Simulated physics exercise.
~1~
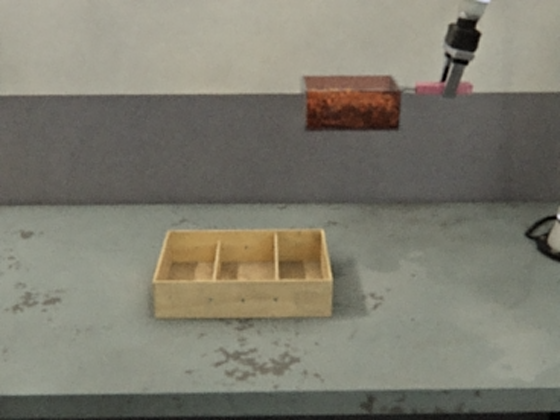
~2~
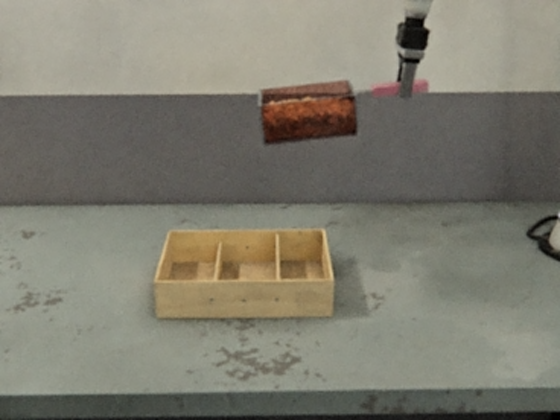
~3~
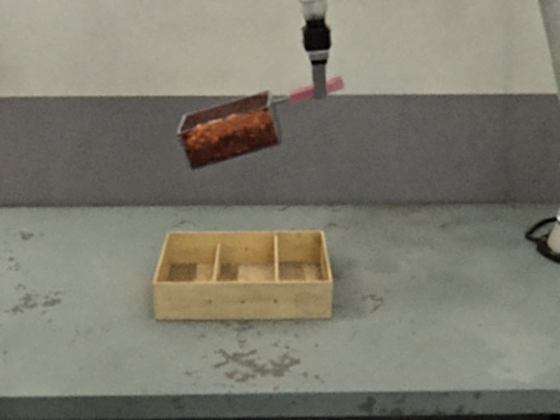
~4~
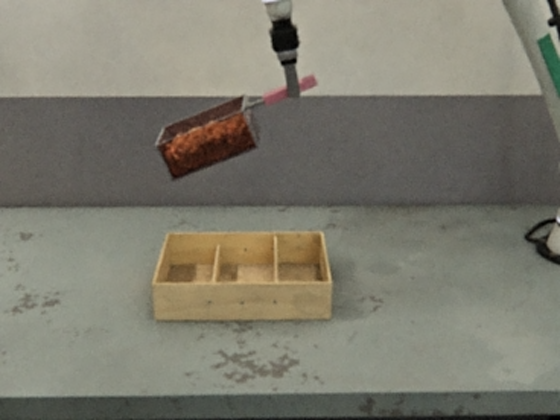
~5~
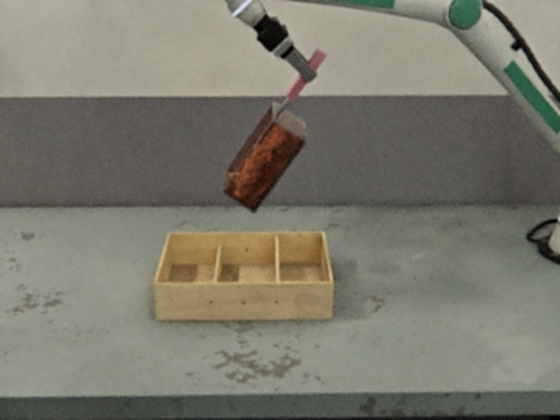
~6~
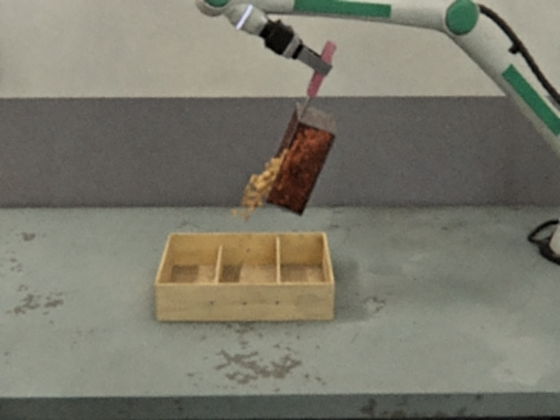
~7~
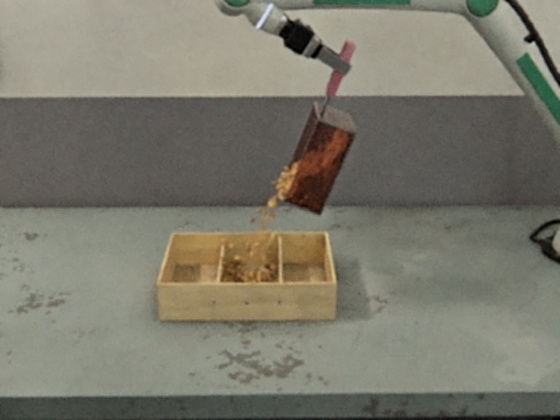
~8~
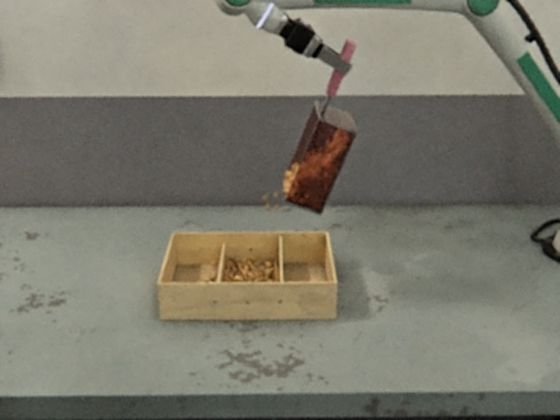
A robot arm carries a reddish-brown box left, tips it, and pours some chickpeas into the wooden crate's middle part.
